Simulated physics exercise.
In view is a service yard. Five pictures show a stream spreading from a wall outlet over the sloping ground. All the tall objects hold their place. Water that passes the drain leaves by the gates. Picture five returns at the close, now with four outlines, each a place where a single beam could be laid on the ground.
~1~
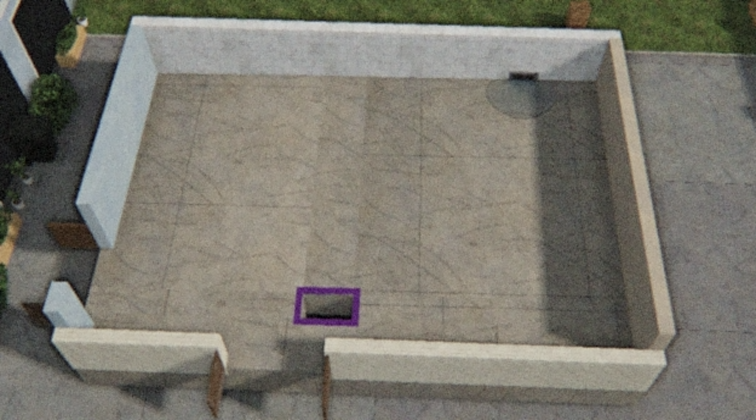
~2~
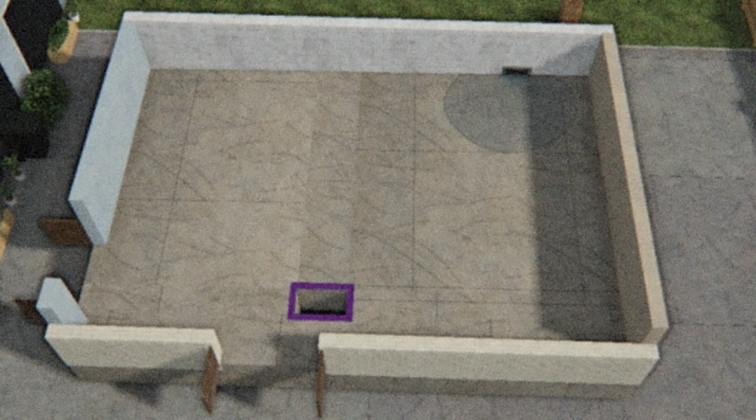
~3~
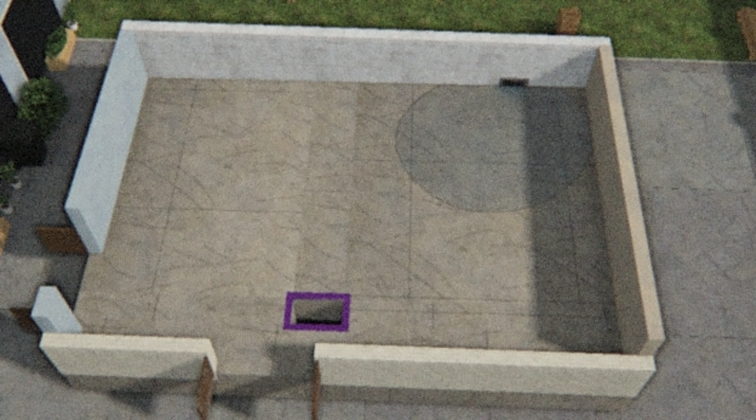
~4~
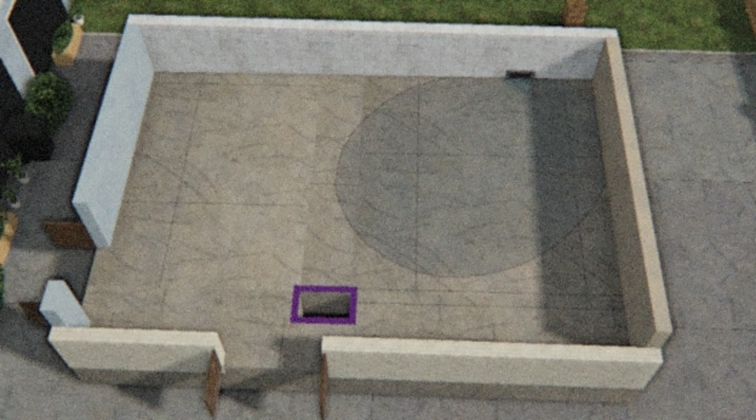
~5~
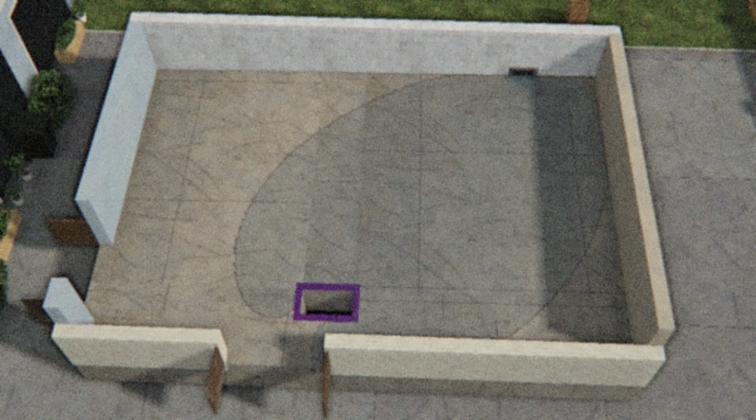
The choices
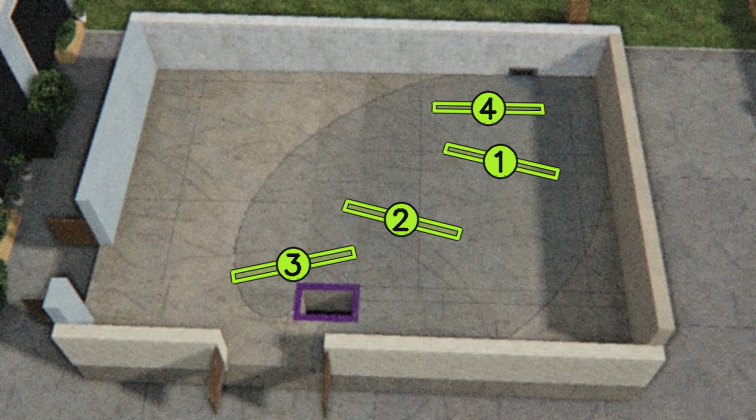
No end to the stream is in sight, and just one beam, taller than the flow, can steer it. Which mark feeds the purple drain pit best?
Go for 3.
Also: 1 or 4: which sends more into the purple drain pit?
Here it is position 4.
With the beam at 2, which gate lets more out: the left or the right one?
The left one.
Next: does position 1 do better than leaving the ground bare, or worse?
Worse.
On the marked copy, 1 from (446, 148) to (557, 174); 2 from (345, 205) to (459, 234); 3 from (233, 276) to (353, 252); 4 from (434, 107) to (542, 109).
With 1, about 10 % of the stream runs into the purple drain pit, about 90 % out by the gates.
With 2, about 12 % of the stream runs into the purple drain pit, about 88 % out by the gates.
With 3, about 28 % of the stream runs into the purple drain pit, about 72 % out by the gates.
With 4, about 13 % of the stream runs into the purple drain pit, about 86 % out by the gates.
